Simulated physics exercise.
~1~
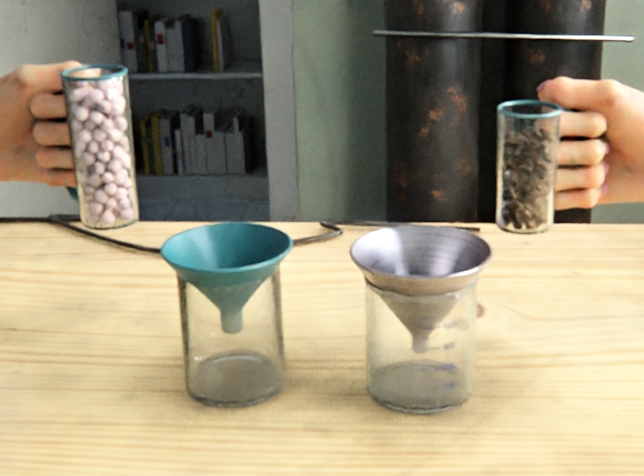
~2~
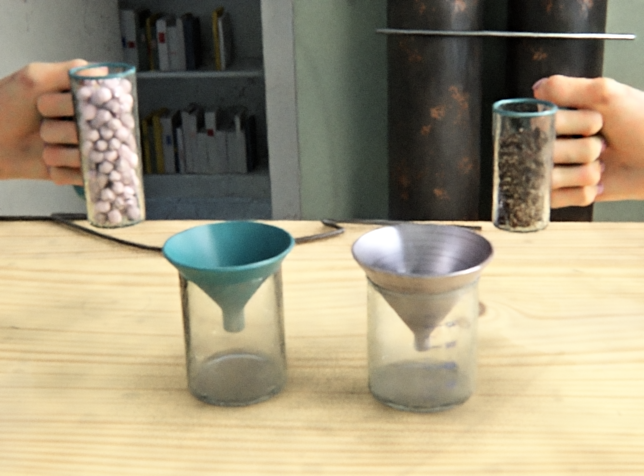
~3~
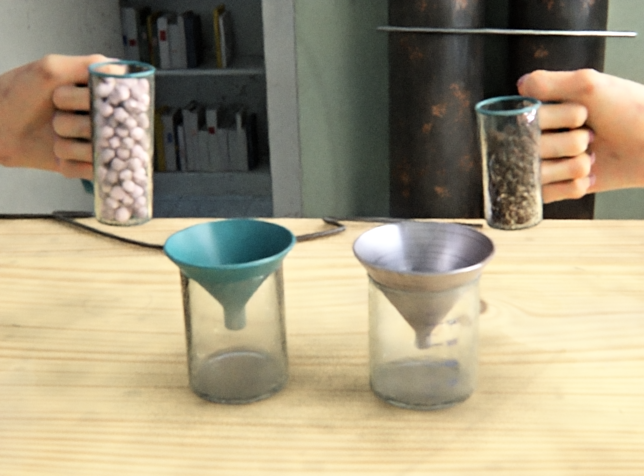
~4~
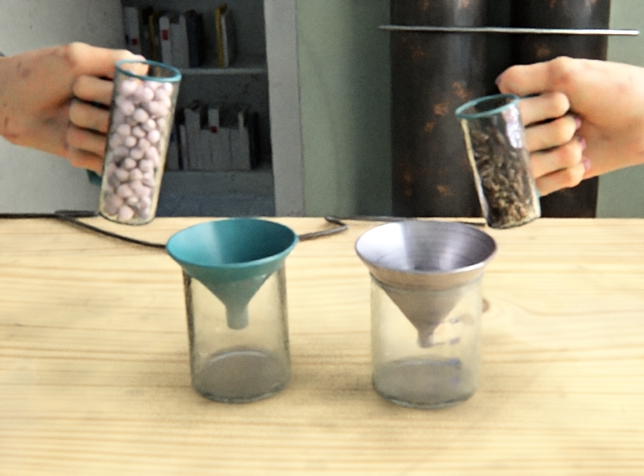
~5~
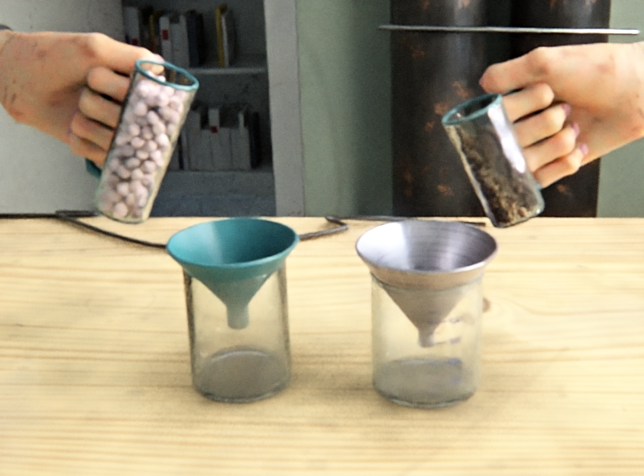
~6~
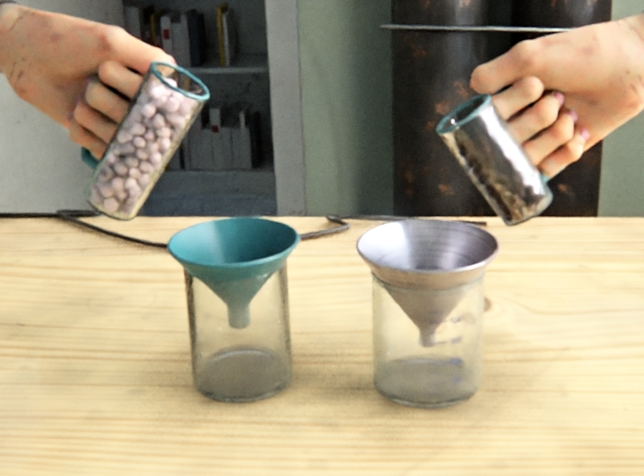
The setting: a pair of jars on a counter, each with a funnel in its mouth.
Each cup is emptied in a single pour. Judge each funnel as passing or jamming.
In order: Left: Watch it back up. Right: Watch it back up.
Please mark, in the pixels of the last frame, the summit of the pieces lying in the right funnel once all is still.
Near (395, 267).
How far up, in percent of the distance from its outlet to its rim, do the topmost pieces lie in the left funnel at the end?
I'd put it close to 100 per cent.
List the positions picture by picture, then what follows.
Left funnel (227, 256), outlet at (233, 332), under two pieces wide; left cup (102, 148), holding sugar pearls; right funnel (421, 261), outlet at (420, 348), about one piece wide; right cup (527, 168), holding allspice berries, in the first frame.
Left cup (110, 147), upright; right cup (523, 167), upright, in the second frame.
Left cup (123, 145), tipped 5°; right cup (511, 164), tipped 5°, in the third frame.
Left cup (137, 144), tipped 14°; right cup (500, 163), tipped 14°, in the fourth frame.
Left cup (143, 144), tipped 24°; right cup (495, 163), tipped 24°, in the fifth frame.
Left funnel (234, 251), outlet at (240, 327); left cup (144, 144), tipped 34°; right funnel (428, 255), outlet at (428, 342); right cup (496, 162), tipped 34°, in the sixth frame.
Then, 0.47 s later than the last frame, left, every one still in the cup; right, every one still in the cup.
Then, 0.88 s later than the last frame, left, the larger part still in the cup, roughly a quarter in or over the funnel; right, the larger part still in the cup, about a tenth in or over the funnel.
Then, 1.23 s later than the last frame, left, about a tenth still in the cup, the larger part in or over the funnel, just a few down in the jar; right, about a tenth still in the cup, the larger part in or over the funnel.
When it is over, left, almost all stuck in the funnel, just a few down in the jar, just a few beside the jar; right, every one stuck in the funnel, not one down in the jar.
